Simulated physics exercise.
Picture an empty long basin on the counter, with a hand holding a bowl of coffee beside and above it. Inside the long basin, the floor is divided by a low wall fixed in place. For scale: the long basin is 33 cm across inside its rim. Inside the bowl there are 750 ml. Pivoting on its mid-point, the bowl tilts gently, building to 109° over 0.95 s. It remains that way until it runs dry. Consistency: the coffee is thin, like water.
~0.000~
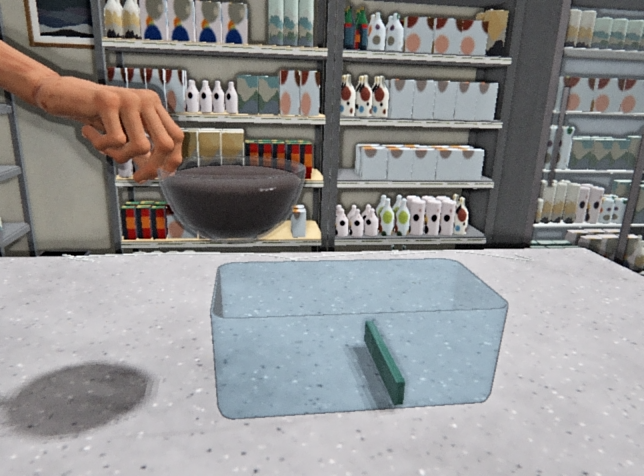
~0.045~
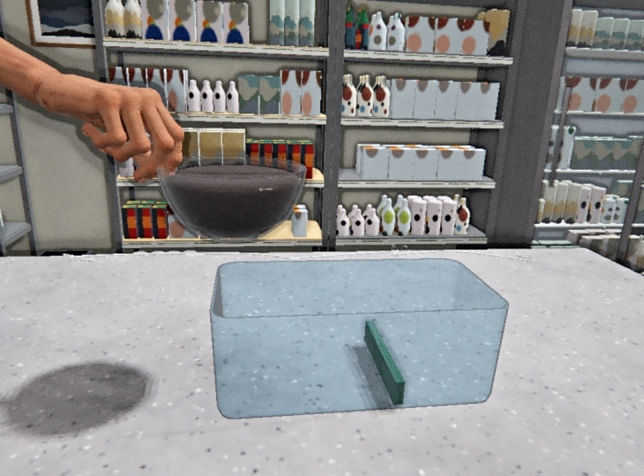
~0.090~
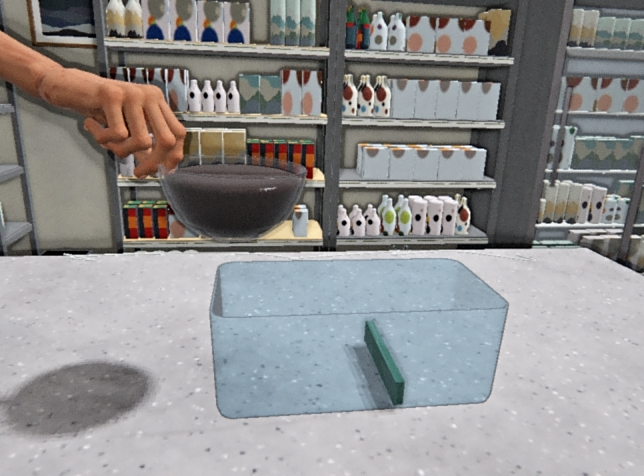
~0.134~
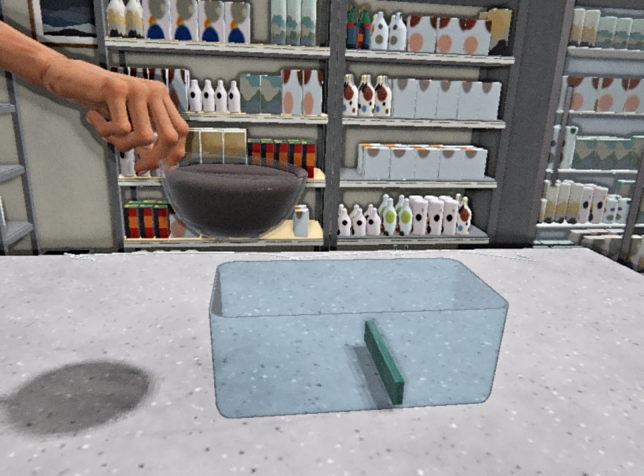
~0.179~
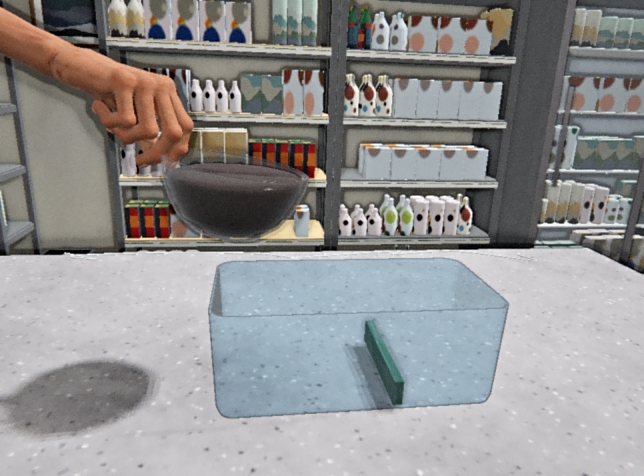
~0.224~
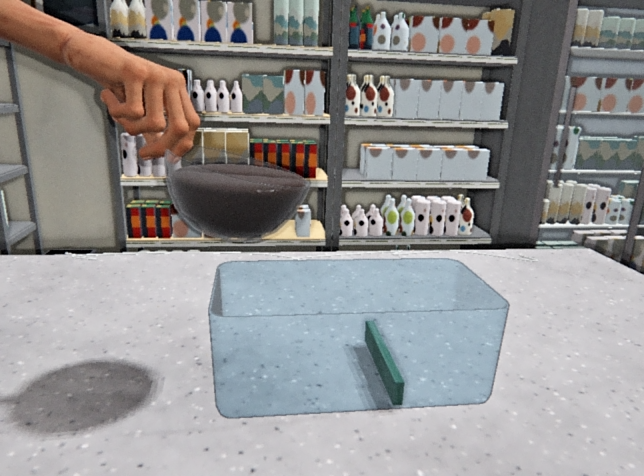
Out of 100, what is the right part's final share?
About 11 out of 100.
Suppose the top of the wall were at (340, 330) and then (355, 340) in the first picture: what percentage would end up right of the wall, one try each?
In order, 55 and 40 per cent.
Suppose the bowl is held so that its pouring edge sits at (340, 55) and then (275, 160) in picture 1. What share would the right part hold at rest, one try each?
The first try gives 55 percent and the second 15 percent.
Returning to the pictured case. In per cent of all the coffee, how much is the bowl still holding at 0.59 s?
About 34 percent.
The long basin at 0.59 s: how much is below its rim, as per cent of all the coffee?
Near 36 in a hundred.
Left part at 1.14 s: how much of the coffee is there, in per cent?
That share comes to around 88 in a hundred.
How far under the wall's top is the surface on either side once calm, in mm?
The left side gives some 10 mm, the right side some 26 mm.
By 0.59 s the tilt is 75° and 33 per cent is still to pour, 35 is left of the wall and 0 right of it.
By 0.86 s the tilt is 107° and 0 per cent is still to pour, 91 is left of the wall and 6 right of it.
By 1.14 s the tilt is 109° and 0 per cent is still to pour, 89 is left of the wall and 10 right of it.
By 1.45 s the tilt is 109° and 0 per cent is still to pour, 88 is left of the wall and 11 right of it.
At rest 88 per cent lies left of the wall, 11 right of it and 1 outside.
